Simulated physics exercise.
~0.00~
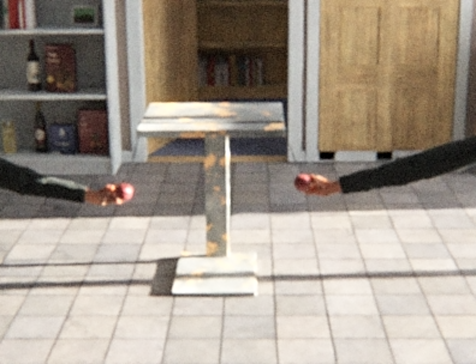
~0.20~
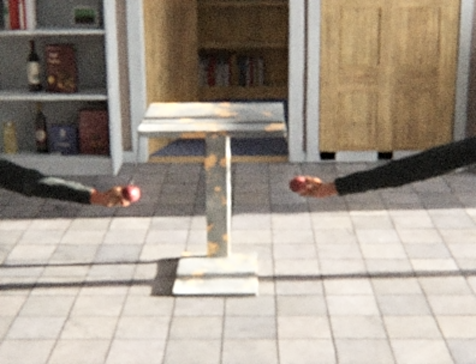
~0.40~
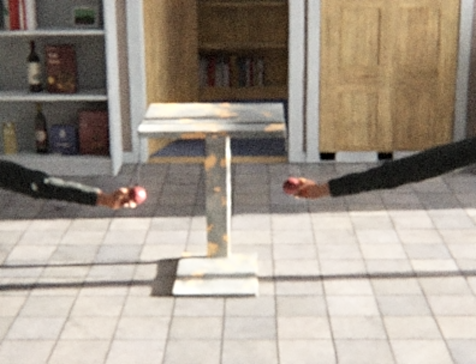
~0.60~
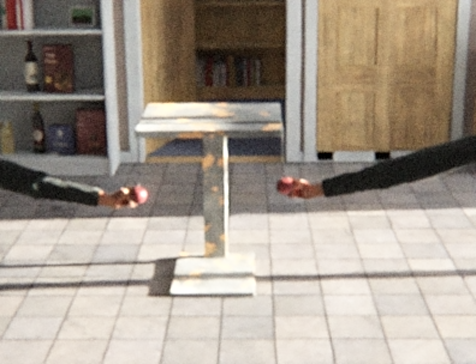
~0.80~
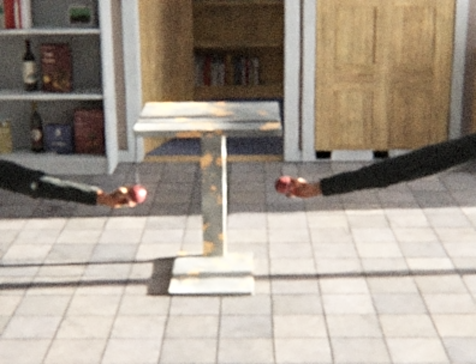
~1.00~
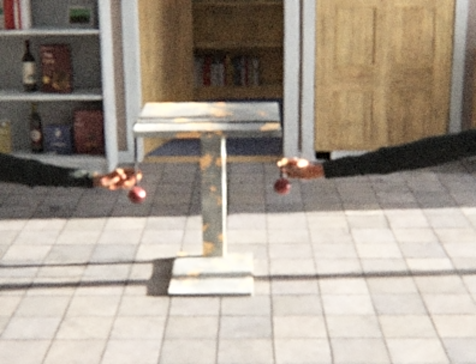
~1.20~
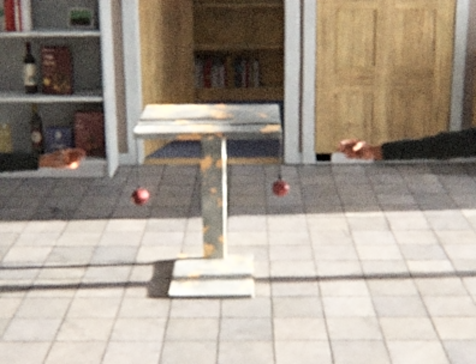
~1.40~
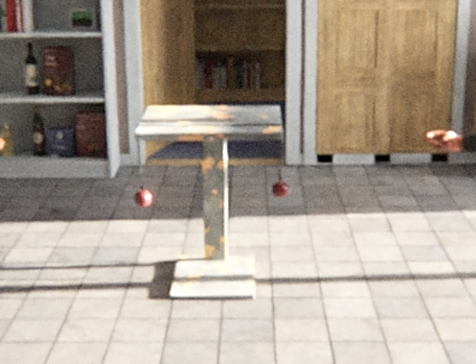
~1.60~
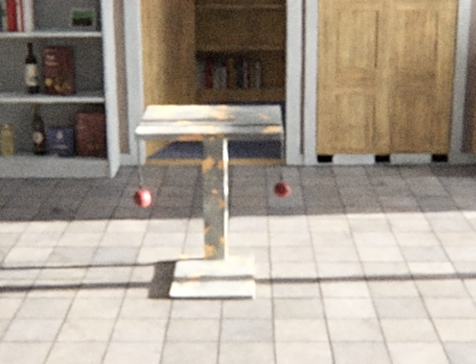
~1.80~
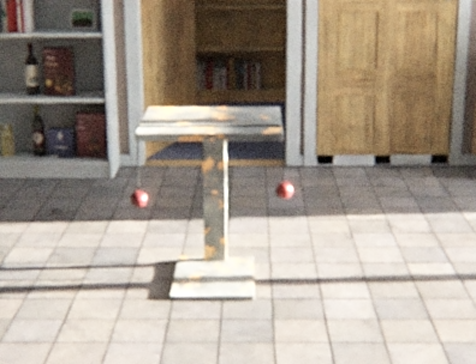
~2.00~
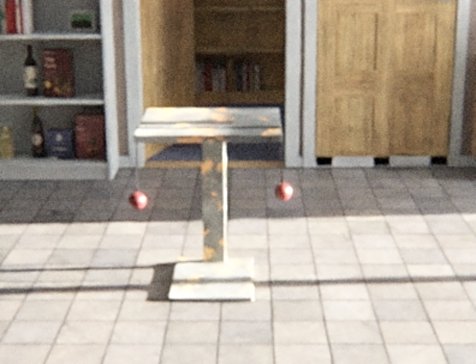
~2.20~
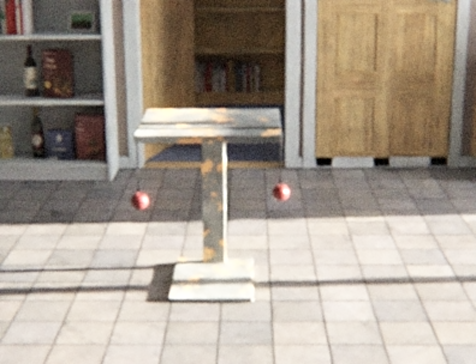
Two red apples hanging level from either side of a weathered stand after two hands bring them inward, let go and withdraw.
